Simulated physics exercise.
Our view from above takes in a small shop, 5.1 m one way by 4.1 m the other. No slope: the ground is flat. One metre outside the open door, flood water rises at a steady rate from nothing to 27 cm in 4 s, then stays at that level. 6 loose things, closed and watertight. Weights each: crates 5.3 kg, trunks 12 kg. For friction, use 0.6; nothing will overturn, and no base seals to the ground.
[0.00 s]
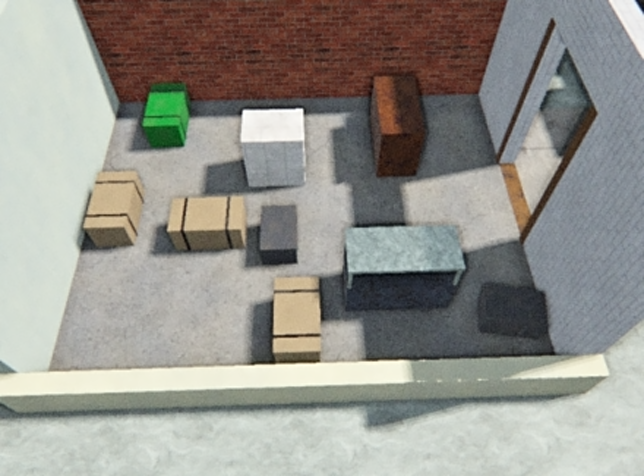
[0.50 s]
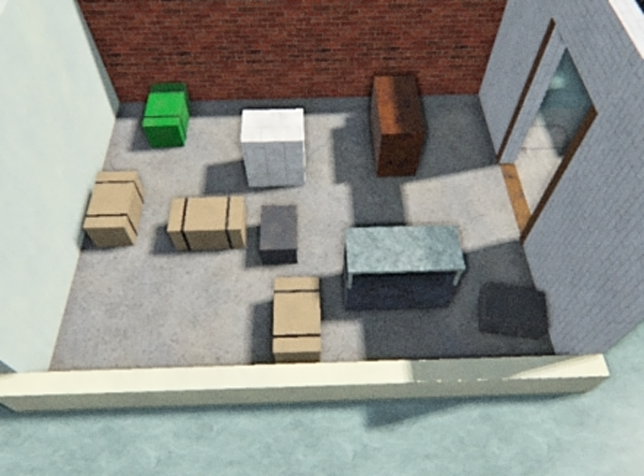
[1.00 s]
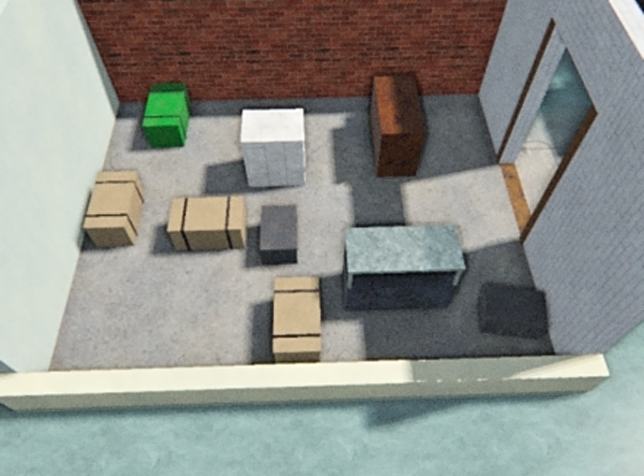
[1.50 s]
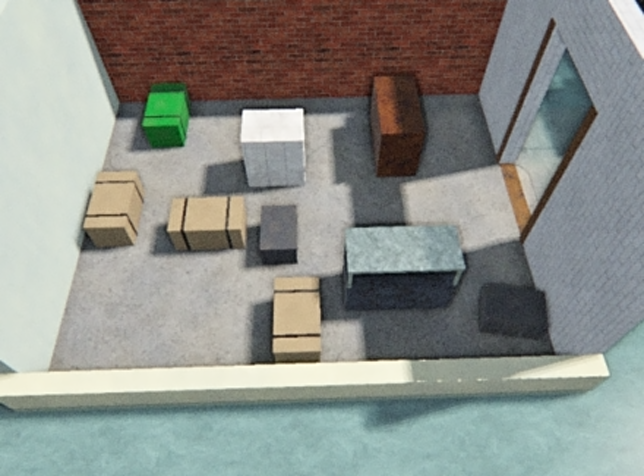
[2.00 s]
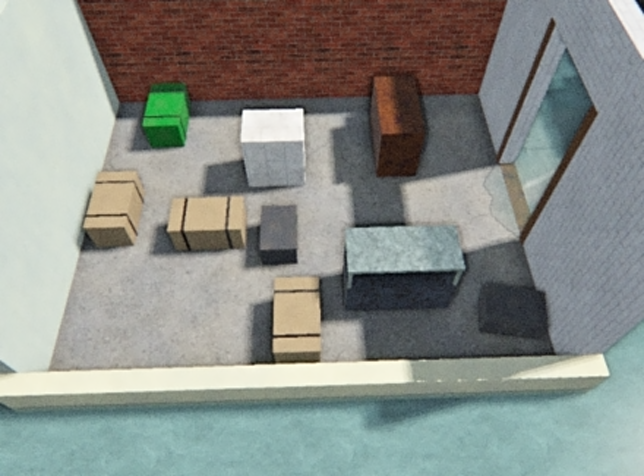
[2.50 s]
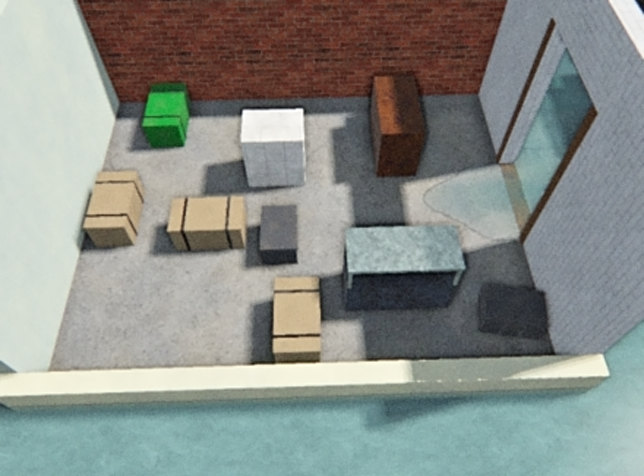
The clip opens on a small brick-backed shop seen from above, with a green trunk, tan boxes and a table standing on the floor. Bluish water spreads over the ground outside, then creeps through the open doorway on the right and fans across the nearby floor, while the objects stay still.
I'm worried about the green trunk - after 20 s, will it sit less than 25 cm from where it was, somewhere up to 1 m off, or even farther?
It ends a short distance off.
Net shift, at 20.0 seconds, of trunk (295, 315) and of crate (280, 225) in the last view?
The first is 40 cm from its start, the second 140 cm.
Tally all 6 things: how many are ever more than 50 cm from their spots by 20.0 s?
That comes to 5.
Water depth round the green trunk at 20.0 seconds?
17 cm, roughly.
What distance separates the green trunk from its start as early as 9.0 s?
30 cm or so by then.
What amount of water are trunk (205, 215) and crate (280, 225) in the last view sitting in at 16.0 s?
16 and 17 cm.
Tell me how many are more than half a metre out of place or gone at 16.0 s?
Tally: 5.
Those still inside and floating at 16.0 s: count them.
At that time, 6.
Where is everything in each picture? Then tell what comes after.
The green trunk at (165, 104) rests on the ground; water covers 0.0 m2; 0 of 6 have shifted, in the first picture.
The green trunk at (165, 104) rests on the ground; water covers 0.0 m2; 0 of 6 have shifted, in the second picture.
The green trunk at (165, 104) rests on the ground; water covers 0.0 m2; 0 of 6 have shifted, in the third picture.
The green trunk at (165, 104), on the bottom; 0.0 m2 under water; 0 of 6 have shifted, in the fourth picture.
The green trunk at (165, 104) rests on the ground; water covers 0.2 m2; 0 of 6 have shifted, in the fifth picture.
The green trunk at (165, 104) rests on the ground; 0.8 m2 under water; 0 of 6 have shifted, in the sixth picture.
After 4.0 s the green trunk is near (165, 104), 0.0 m from its start, aground; 0 afloat.
After 9.0 s the green trunk is near (177, 110), 0.3 m from its start, afloat; 6 afloat.
After 16.0 s the green trunk is near (233, 109), 0.9 m from its start, afloat; 6 afloat.
After 20.0 s the green trunk is near (145, 133), 0.7 m from its start, afloat; 6 afloat.
